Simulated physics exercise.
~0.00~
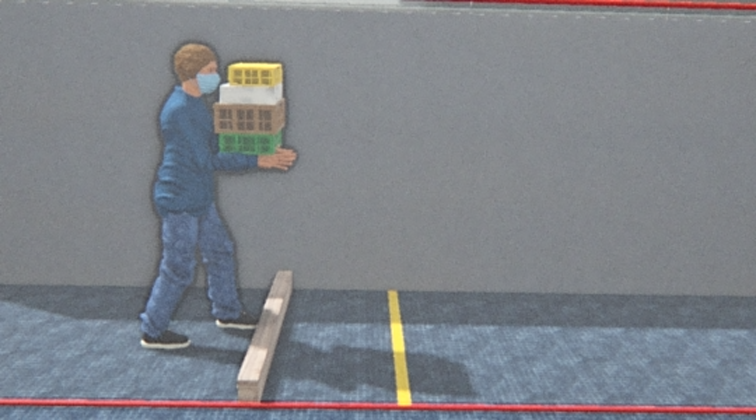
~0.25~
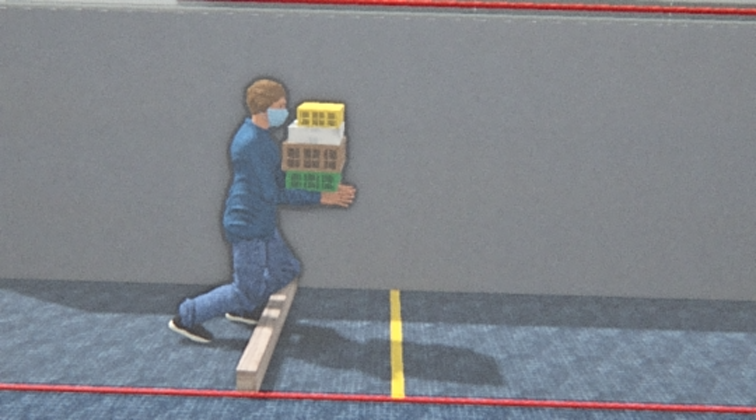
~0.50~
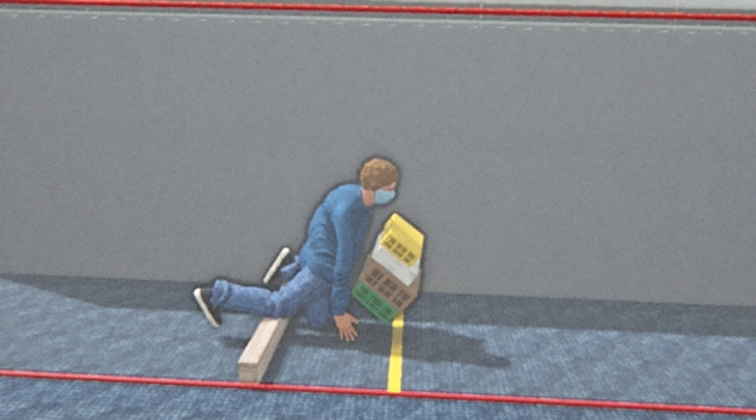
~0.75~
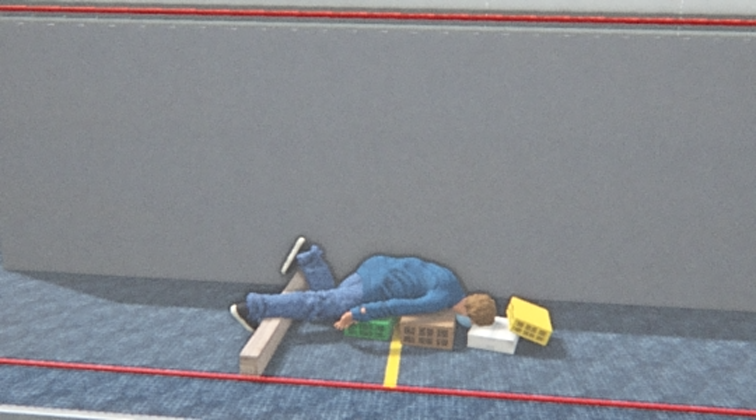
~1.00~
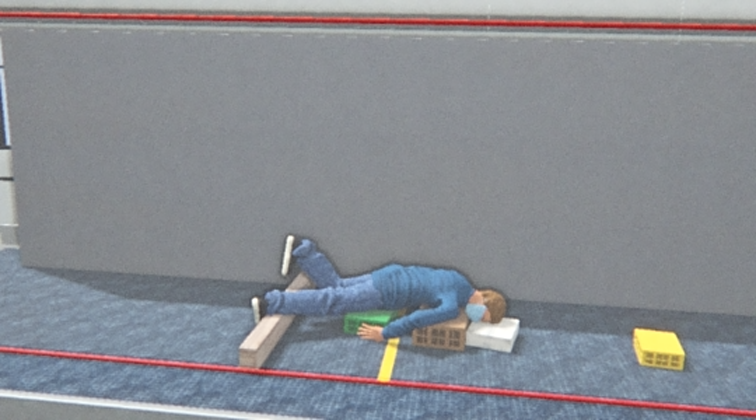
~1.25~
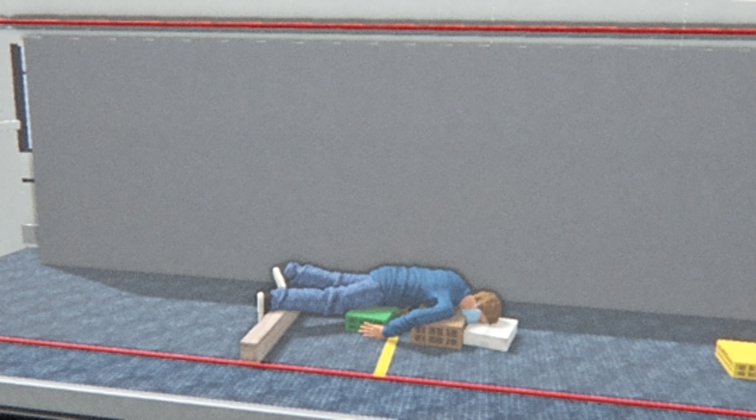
On a blue floor in front of a plain grey wall, a masked person in a blue top and jeans walks right, carrying a stack of four crates and boxes toward a low beam and a yellow line. At the beam the person pitches forward, and the stack tilts and drops with them. They land face down, legs over the beam, as the load spreads out beneath and ahead. The yellow crate slides on far to the right. The person's raised feet sink, leaving the green crate short of the line, while the brown crate, white box and head lie beyond it.
